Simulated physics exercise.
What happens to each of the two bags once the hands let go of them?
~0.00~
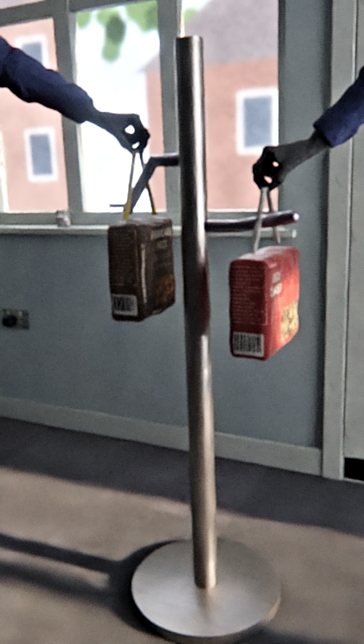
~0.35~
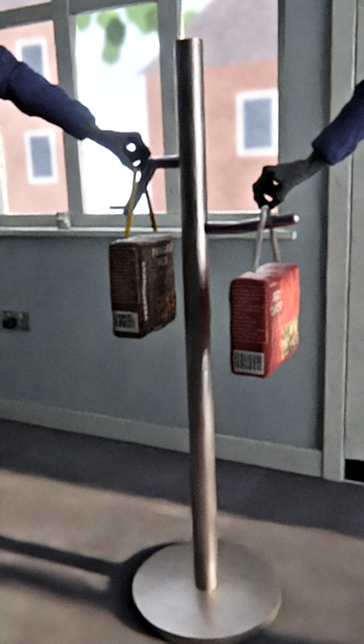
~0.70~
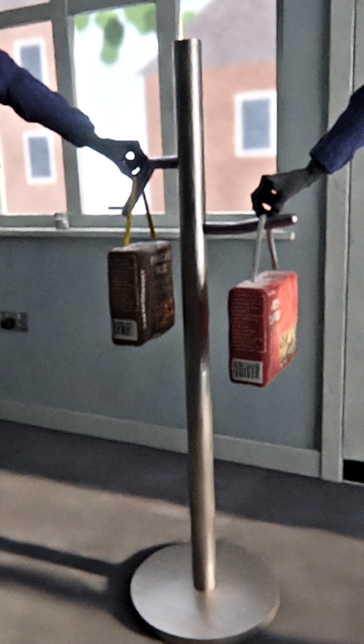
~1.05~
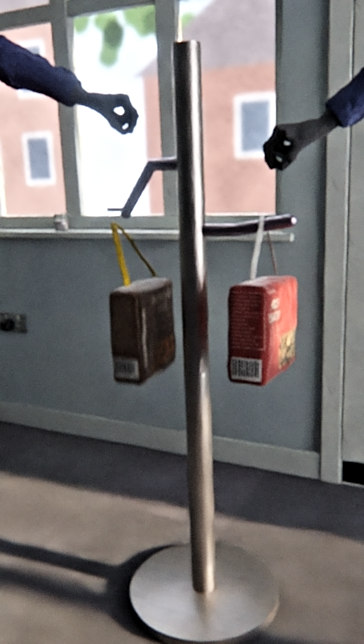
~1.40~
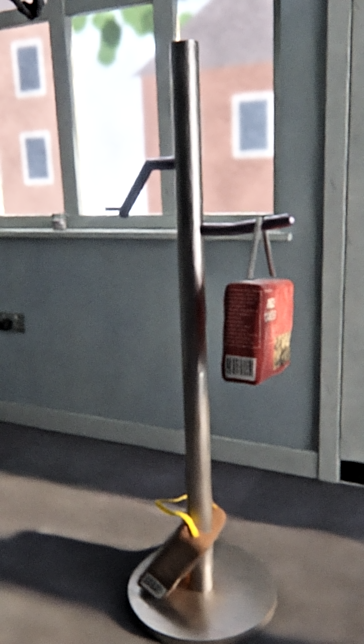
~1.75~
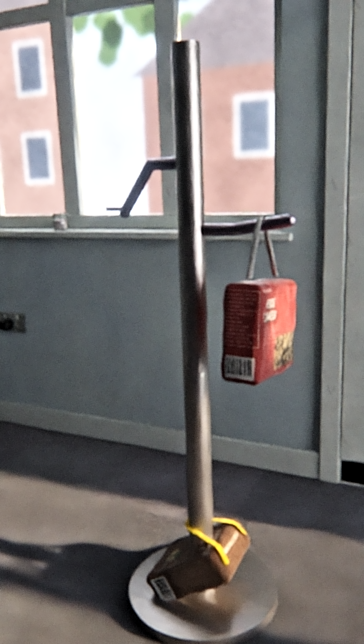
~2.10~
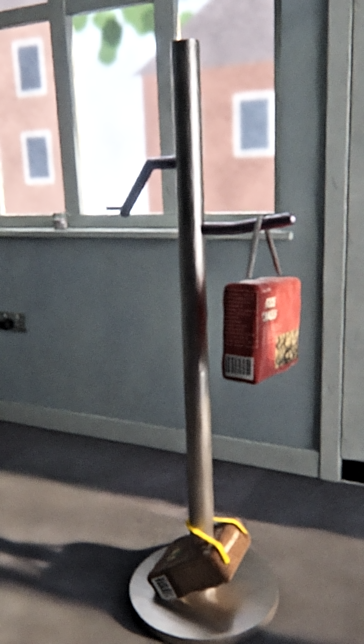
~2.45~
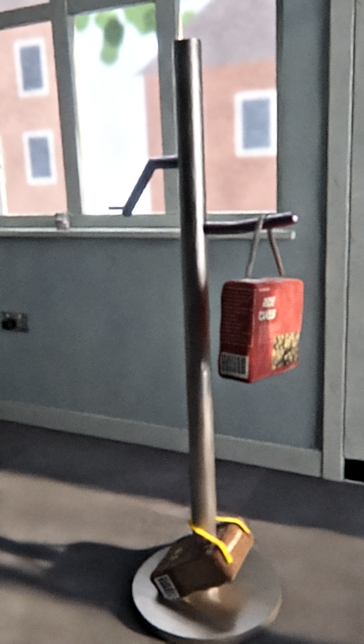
The brown bag slips off and falls to the base of the post, while the red bag stays hanging on the right peg.
We see two hands lower a brown bag and a red bag by their loops at a metal post with two pegs, then let go. The brown bag drops to the post's base and lies tilted there, while the red bag stays hanging on the right peg.
